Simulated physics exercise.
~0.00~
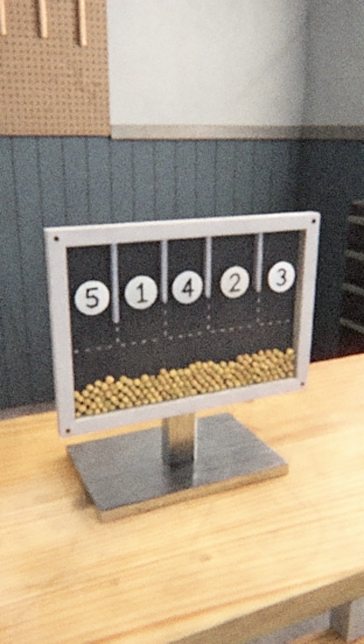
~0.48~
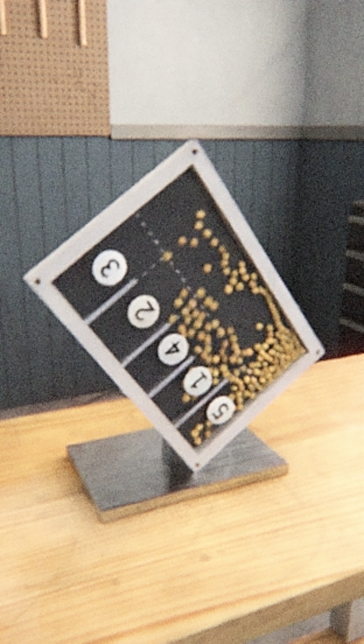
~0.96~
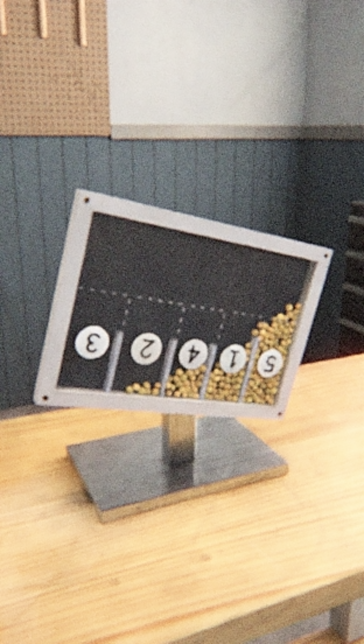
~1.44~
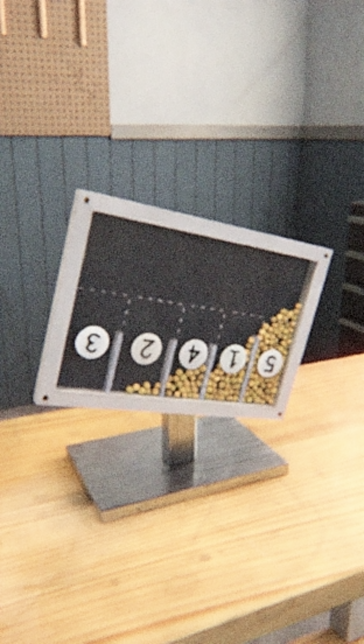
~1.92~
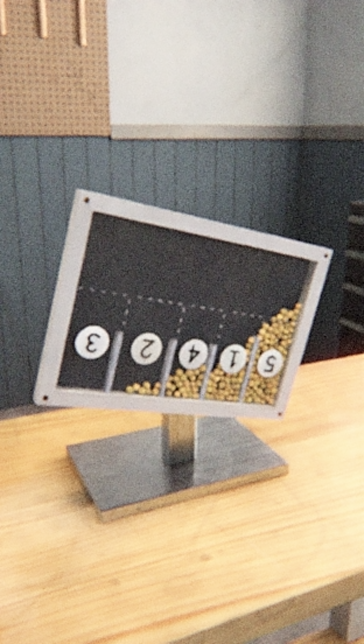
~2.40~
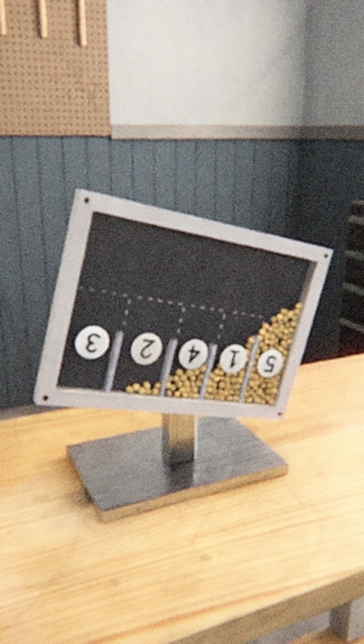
A framed upright box of pale beads on a stand turns anticlockwise until nearly upside down, and the beads tumble right and settle into its numbered pockets, heaped highest in pocket five at the right, with pocket three at the left left empty.
